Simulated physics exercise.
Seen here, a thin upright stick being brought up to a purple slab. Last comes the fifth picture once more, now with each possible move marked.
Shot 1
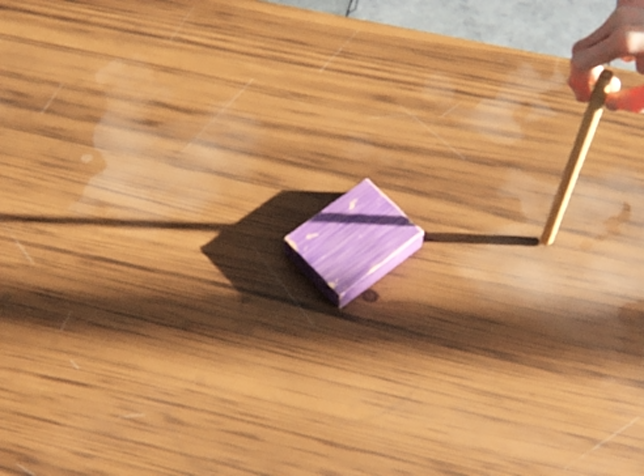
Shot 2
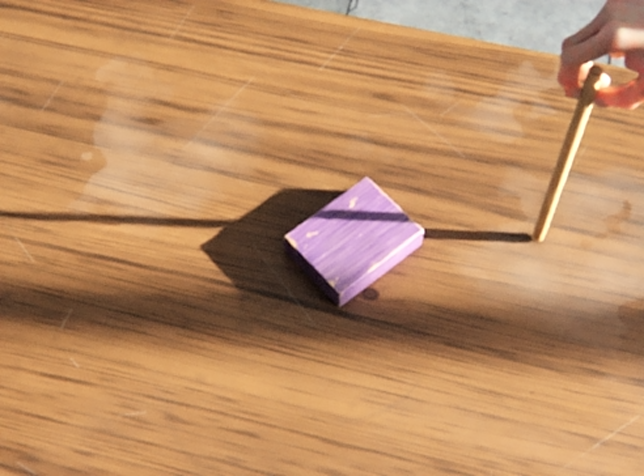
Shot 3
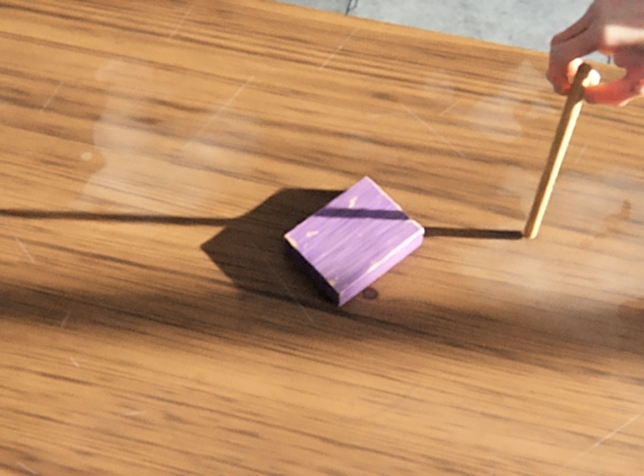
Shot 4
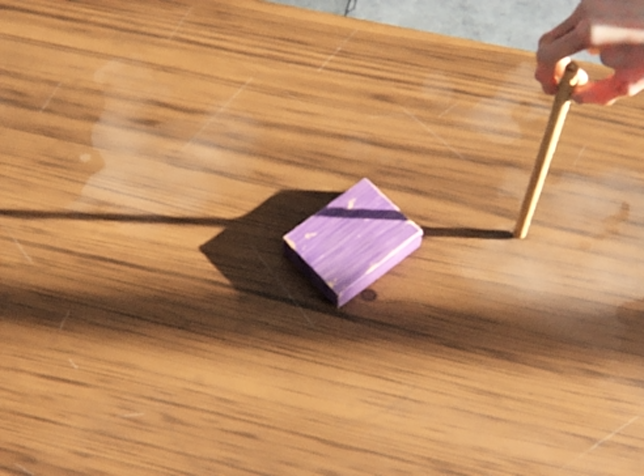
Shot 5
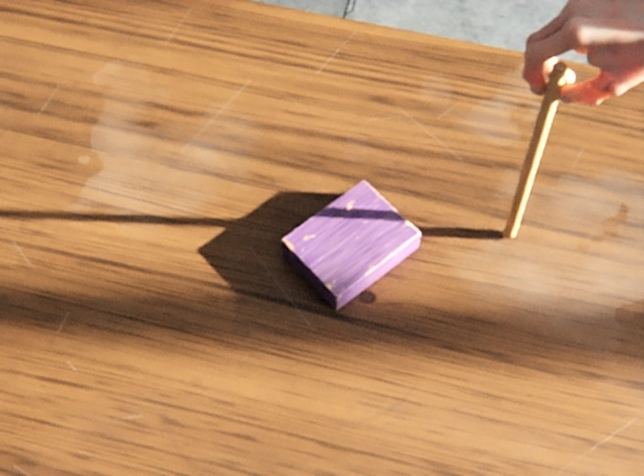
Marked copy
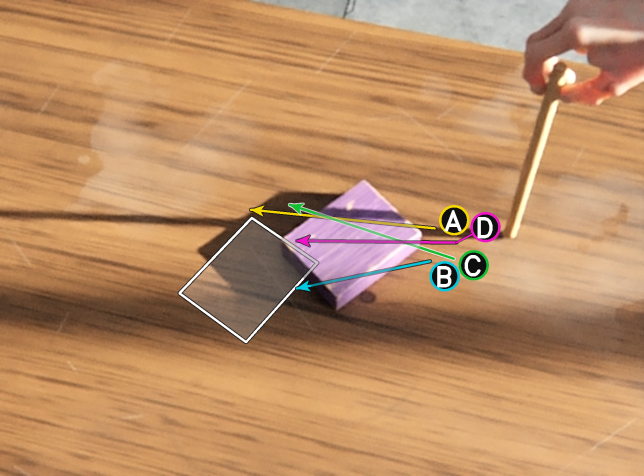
A hand at the upper right held a thin upright stick on a wooden surface and moved it slowly left, a little closer to a purple slab that stayed almost still.
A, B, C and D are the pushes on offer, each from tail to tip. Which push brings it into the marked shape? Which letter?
It ends in the outline with D.
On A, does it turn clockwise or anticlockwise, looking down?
Anticlockwise.
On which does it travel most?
Stroke D.
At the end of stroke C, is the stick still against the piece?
Yes.
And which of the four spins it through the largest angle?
That is C.
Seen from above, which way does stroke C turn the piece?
It turns anticlockwise.
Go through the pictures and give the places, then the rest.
In the first frame, purple slab (353, 235).
In the second frame, purple slab (354, 233).
In the third frame, purple slab (353, 233).
In the fourth frame, purple slab (352, 234).
In the fifth frame, purple slab (351, 236).
On the marked copy, A from (435, 228) to (251, 210); B from (430, 261) to (297, 289); C from (454, 259) to (290, 205); D from (456, 243) to (297, 241).
Taking D. A third of the way, foot of the stick (399, 243), piece (336, 240).
Two thirds of the way, foot of the stick (342, 242), piece (284, 251).
When it is over, foot of the stick (297, 242), piece (248, 263); it fills the outline.
As for the rest, A leaves the piece out of the outline, at (302, 258); B leaves the piece out of the outline, at (321, 221); C leaves the piece out of the outline, at (261, 230).
